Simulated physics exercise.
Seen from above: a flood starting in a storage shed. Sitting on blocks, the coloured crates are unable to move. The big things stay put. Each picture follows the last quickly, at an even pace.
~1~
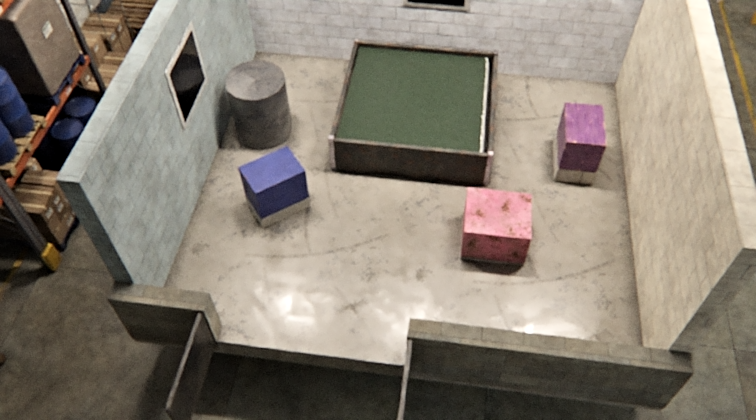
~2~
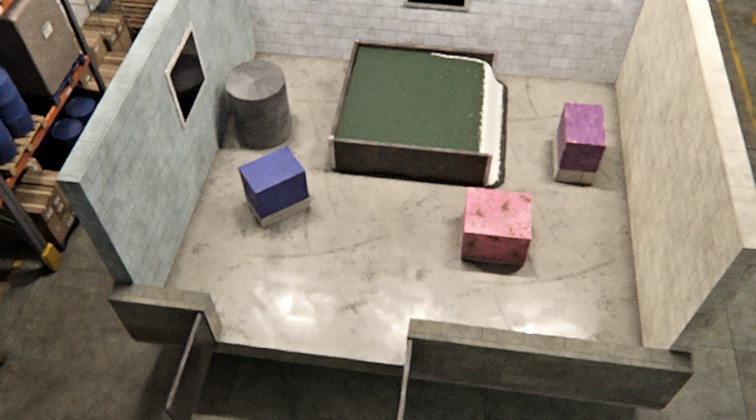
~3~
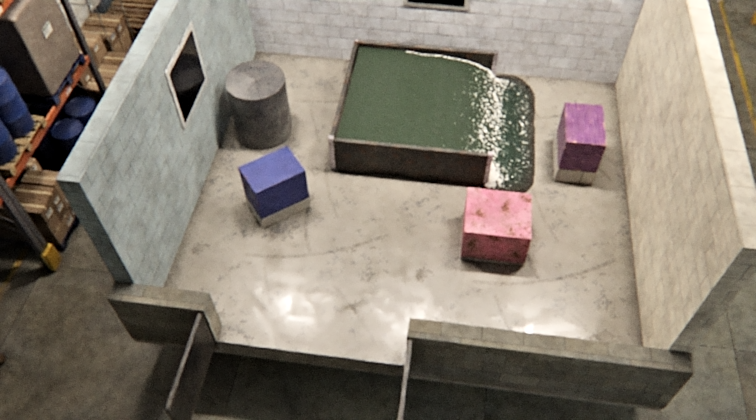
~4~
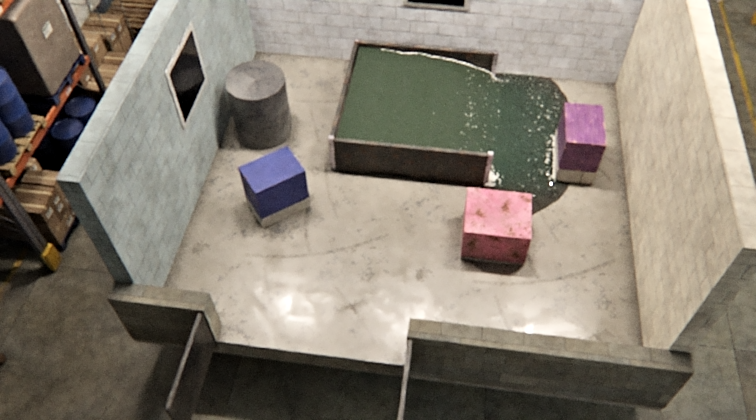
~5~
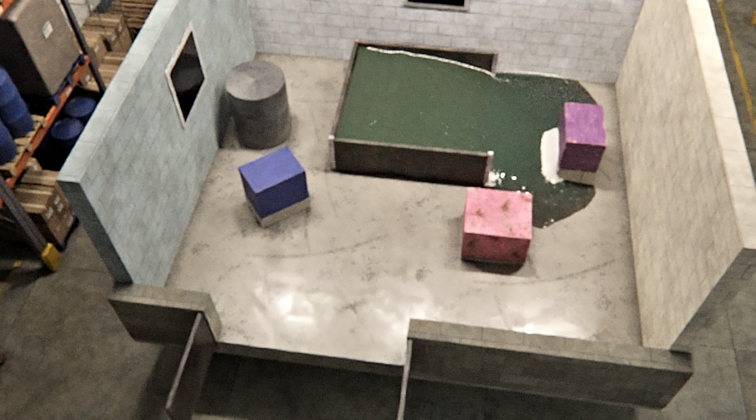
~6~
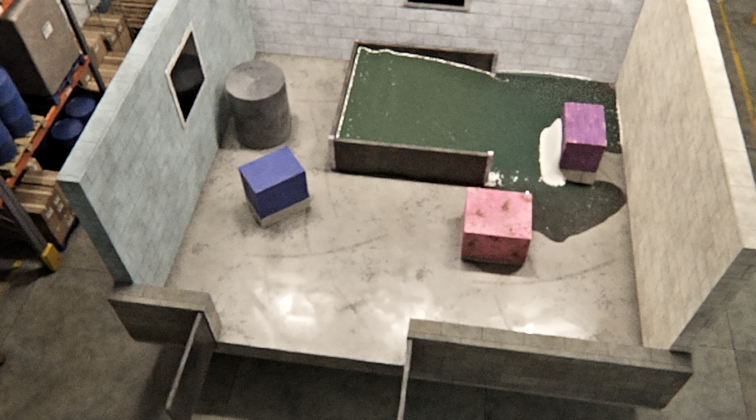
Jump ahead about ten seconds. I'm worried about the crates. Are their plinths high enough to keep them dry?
In the end the blue crate ends up dry. The pink crate ends up wet. The purple crate ends up wet.
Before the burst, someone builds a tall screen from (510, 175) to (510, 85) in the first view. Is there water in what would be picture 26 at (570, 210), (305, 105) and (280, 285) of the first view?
As listed: Covered, no water, free of water.
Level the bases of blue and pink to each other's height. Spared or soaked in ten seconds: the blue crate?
Well, the blue crate is inundated then.
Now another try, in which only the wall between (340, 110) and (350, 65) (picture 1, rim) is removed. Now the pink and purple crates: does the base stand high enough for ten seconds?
Pink: Overtopped; purple: Not reached.
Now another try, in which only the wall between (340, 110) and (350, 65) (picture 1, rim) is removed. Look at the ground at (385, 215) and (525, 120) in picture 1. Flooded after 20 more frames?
In the order asked: Swamped and left untouched.
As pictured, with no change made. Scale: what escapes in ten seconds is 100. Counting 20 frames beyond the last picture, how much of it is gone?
I'd estimate some 0 per cent.
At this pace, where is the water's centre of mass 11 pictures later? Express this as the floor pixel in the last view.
Centre of the water: Near (515, 143).
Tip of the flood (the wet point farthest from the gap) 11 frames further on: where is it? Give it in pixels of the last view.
My pick would be pixel (643, 377).
A moment on, water covers 25 % of the floor; the blue crate not reached, the pink crate water round its plinth, the purple crate water round its plinth.
Next, water covers 35 % of the floor; the blue crate not reached, the pink crate water round its plinth, the purple crate water round its plinth.
Then, water covers 45 % of the floor; the blue crate not reached, the pink crate water round its plinth, the purple crate water round its plinth.
Later, water covers 90 % of the floor; the blue crate water round its plinth, the pink crate water round its plinth, the purple crate water round its plinth.
In the end, water covers 100 % of the floor; the blue crate stayed above the water, the pink crate was topped, the purple crate was topped.
